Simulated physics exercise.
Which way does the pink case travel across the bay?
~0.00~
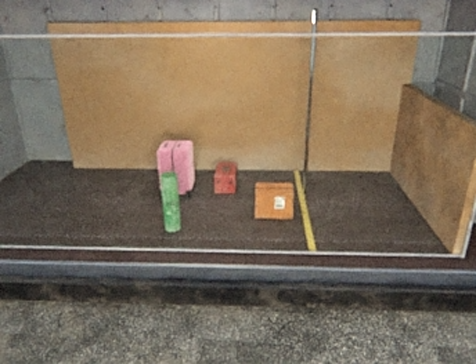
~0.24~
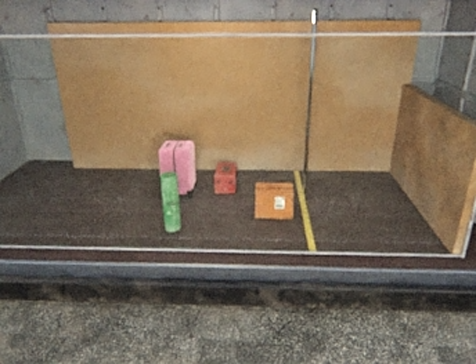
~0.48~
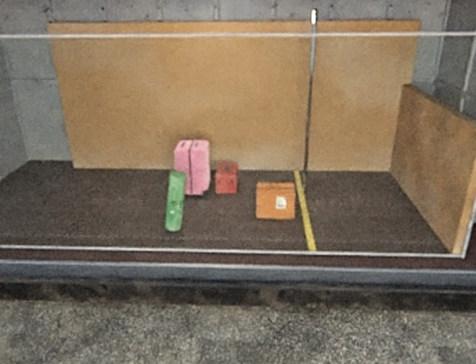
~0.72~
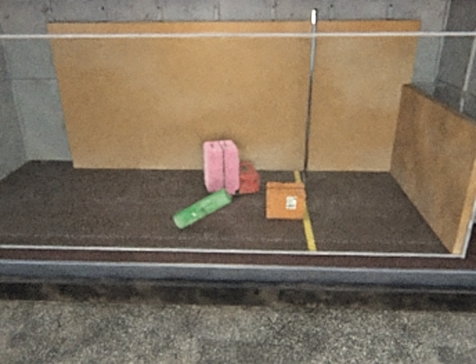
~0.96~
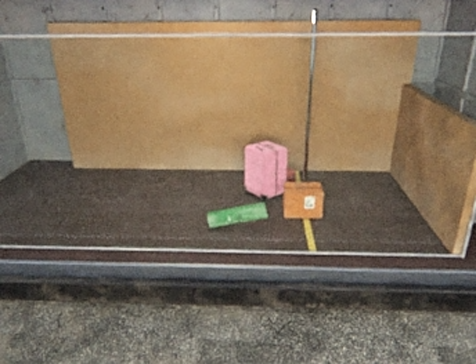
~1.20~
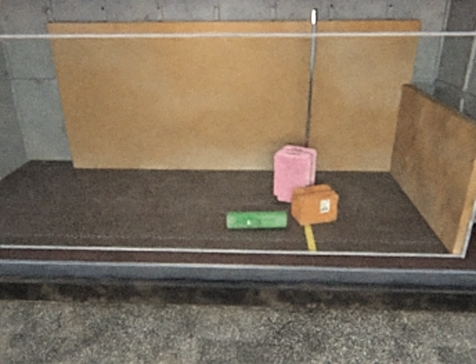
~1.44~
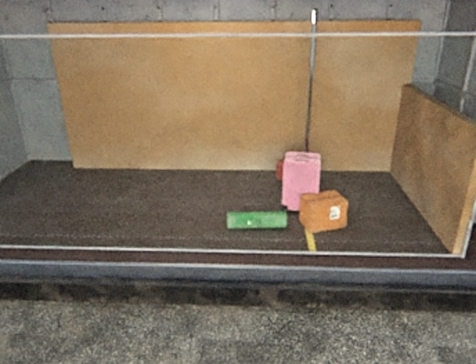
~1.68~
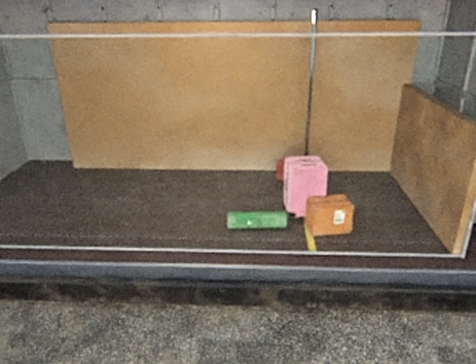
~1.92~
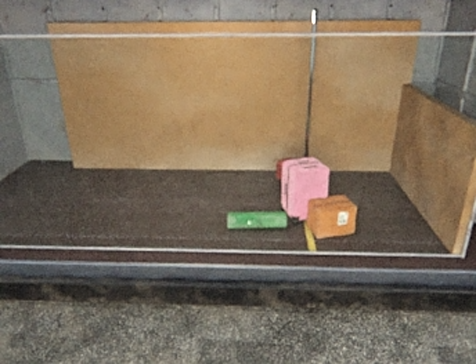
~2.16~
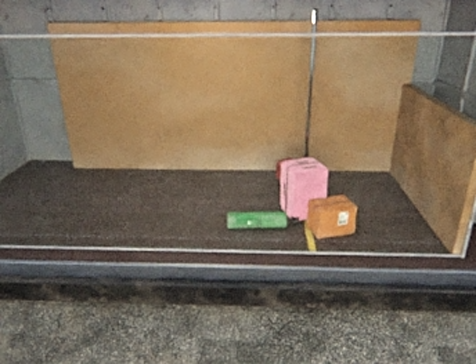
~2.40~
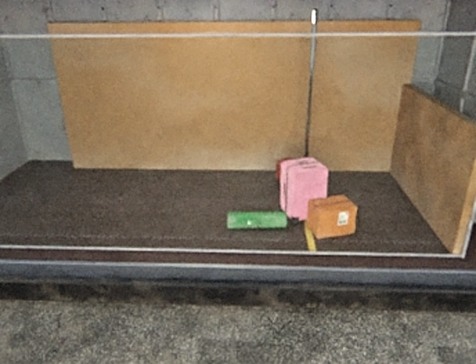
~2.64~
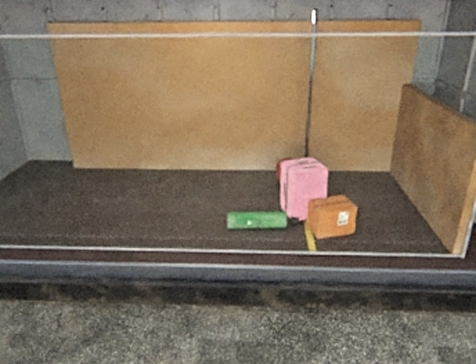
The pink case slides to the right, staying upright as it goes.
